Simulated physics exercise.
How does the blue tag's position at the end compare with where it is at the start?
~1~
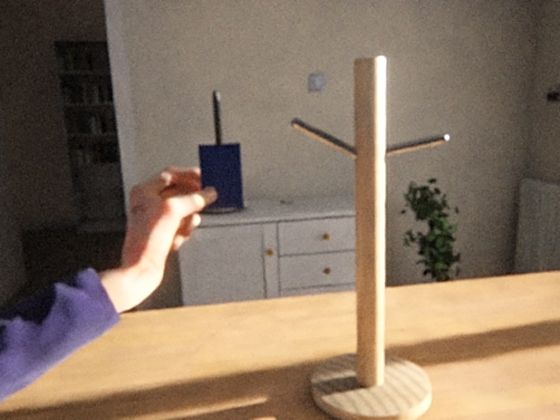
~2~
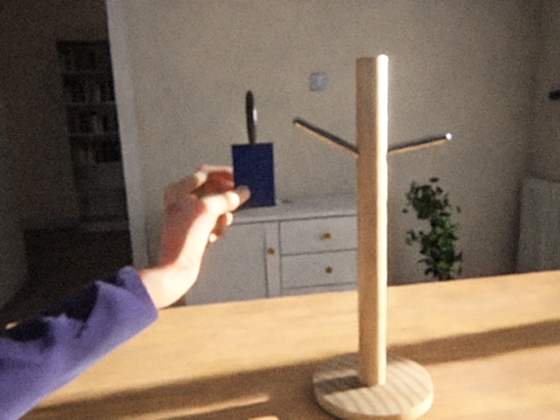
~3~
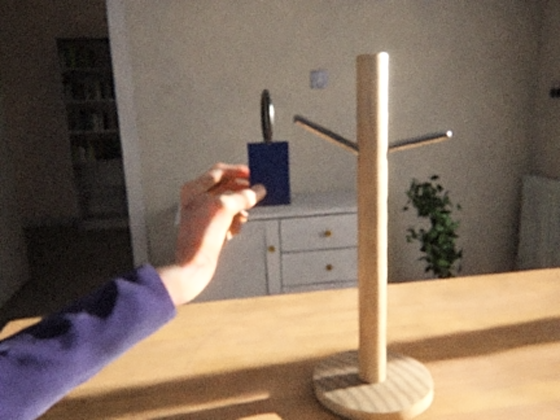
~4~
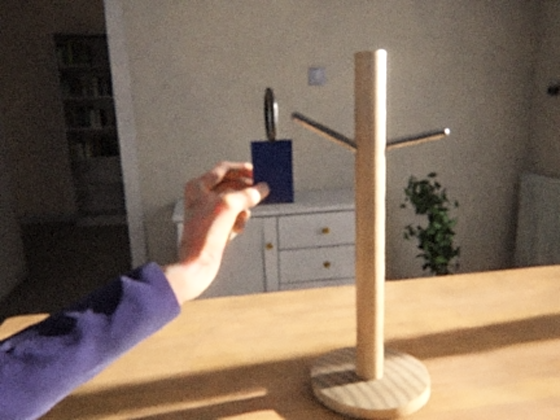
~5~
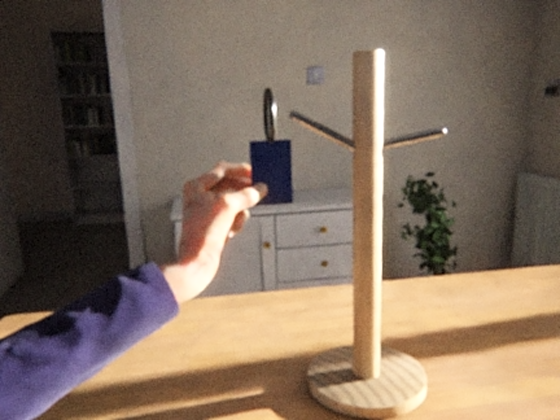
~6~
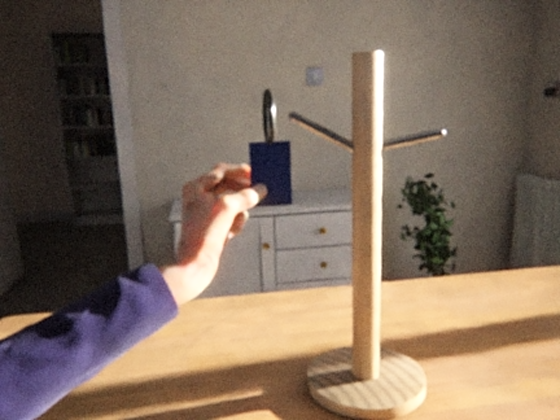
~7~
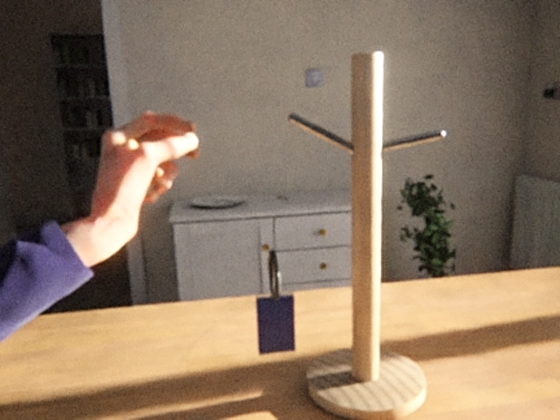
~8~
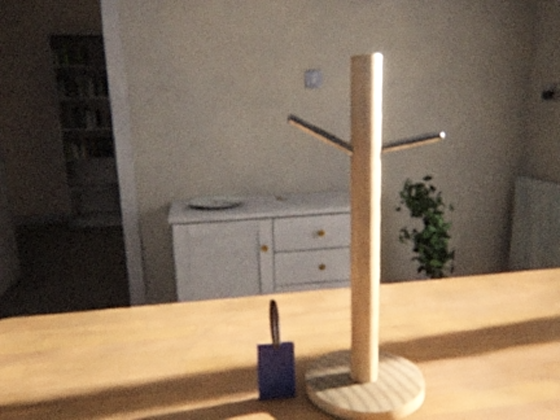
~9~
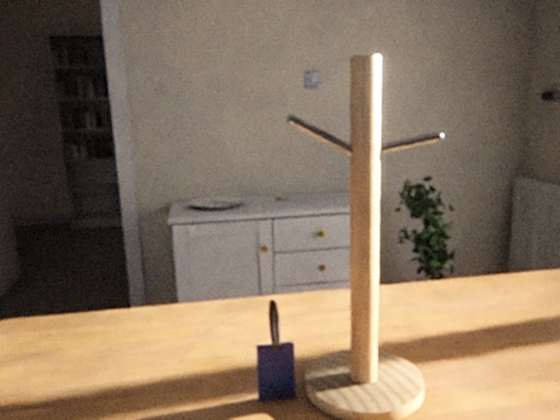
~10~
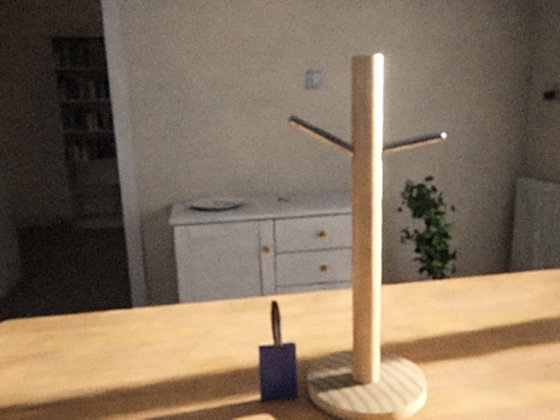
At the start the blue tag is held up in the air well to the left of the stand. By the end it is much lower and somewhat further right, beside the left edge of the stand's round base.
